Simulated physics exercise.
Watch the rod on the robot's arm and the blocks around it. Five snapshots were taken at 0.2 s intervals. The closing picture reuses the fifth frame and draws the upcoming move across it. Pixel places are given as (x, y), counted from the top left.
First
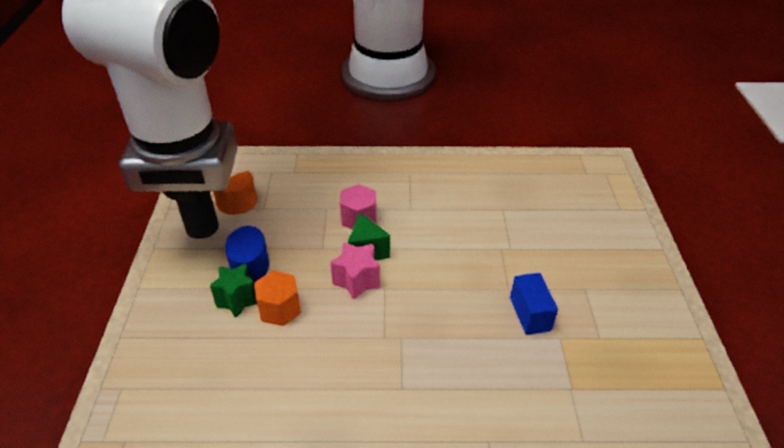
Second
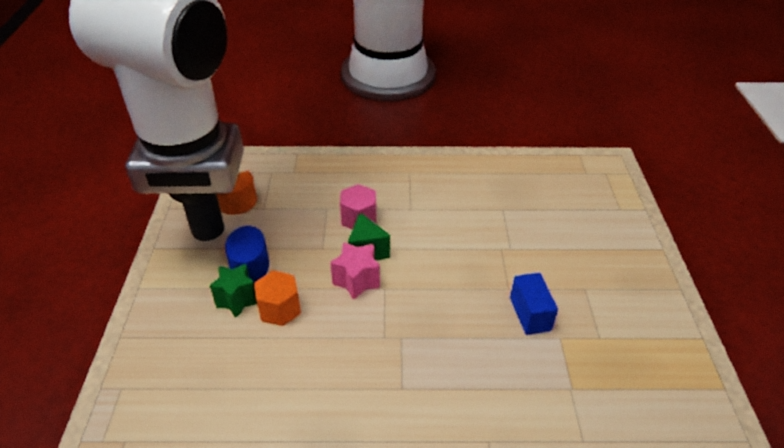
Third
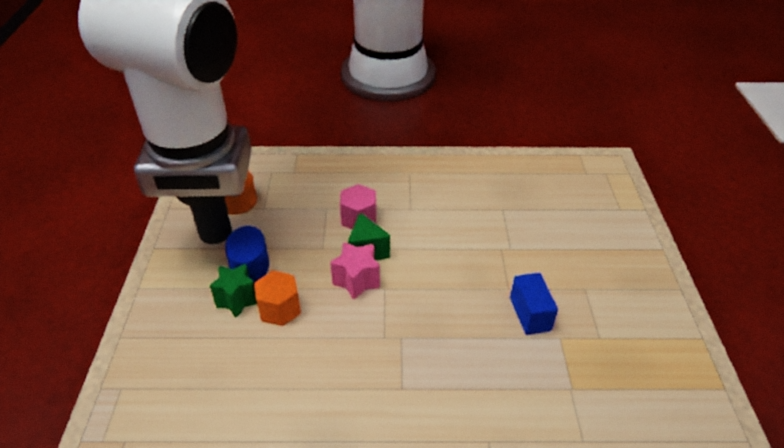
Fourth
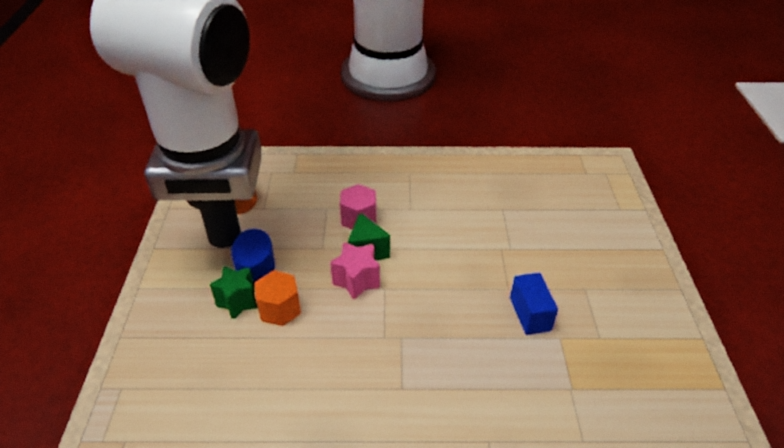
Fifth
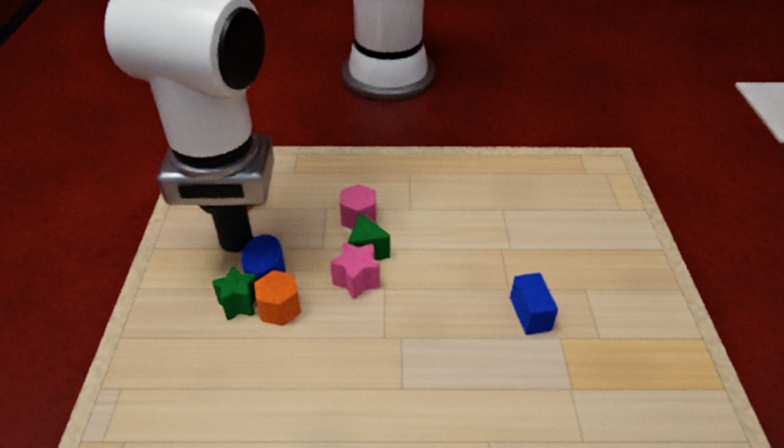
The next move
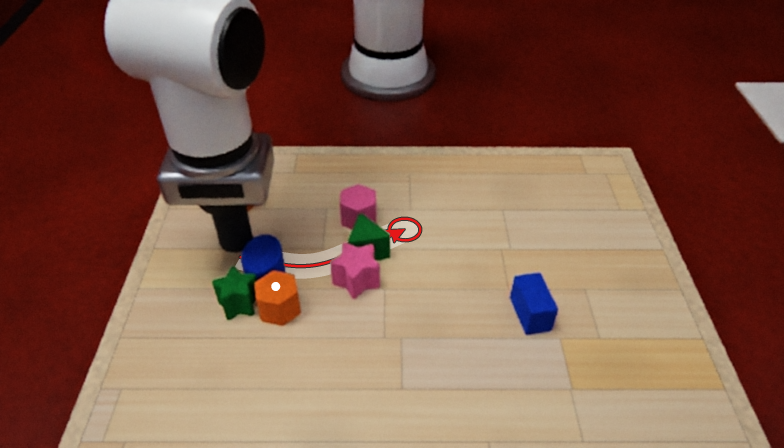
On a wooden board, a robot arm's rod moves right and nudges a blue block slightly rightward.
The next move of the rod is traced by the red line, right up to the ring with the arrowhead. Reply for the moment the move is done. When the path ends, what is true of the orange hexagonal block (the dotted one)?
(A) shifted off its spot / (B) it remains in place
The correct letter is A.
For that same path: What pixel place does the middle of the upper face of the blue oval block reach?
The blue oval block ends near (310, 271).
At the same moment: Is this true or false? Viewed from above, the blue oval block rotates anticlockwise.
False
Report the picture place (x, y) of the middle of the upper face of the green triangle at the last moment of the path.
Near (435, 212).
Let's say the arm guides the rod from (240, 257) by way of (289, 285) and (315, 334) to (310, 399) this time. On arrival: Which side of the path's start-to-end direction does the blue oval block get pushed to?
Answer: Left.
The drawn path runs from (240, 257) through (298, 266) and (355, 251) to (405, 229); the dot is on the orange hexagonal block.
The first path, step by step. One third of the way, rod (296, 250); blue oval block (306, 270), turned 50° clockwise; orange hexagonal block (283, 304), turned 40° clockwise.
Two thirds of the way, rod (355, 235); blue oval block (310, 271), turned 60° clockwise; orange hexagonal block (283, 305), turned 45° clockwise; pink star block (367, 259); green triangle (385, 225), turned 30° anticlockwise.
At the end, rod (405, 214); blue oval block (310, 271), turned 60° clockwise; orange hexagonal block (283, 305), turned 45° clockwise; pink star block (367, 259); green triangle (435, 212).
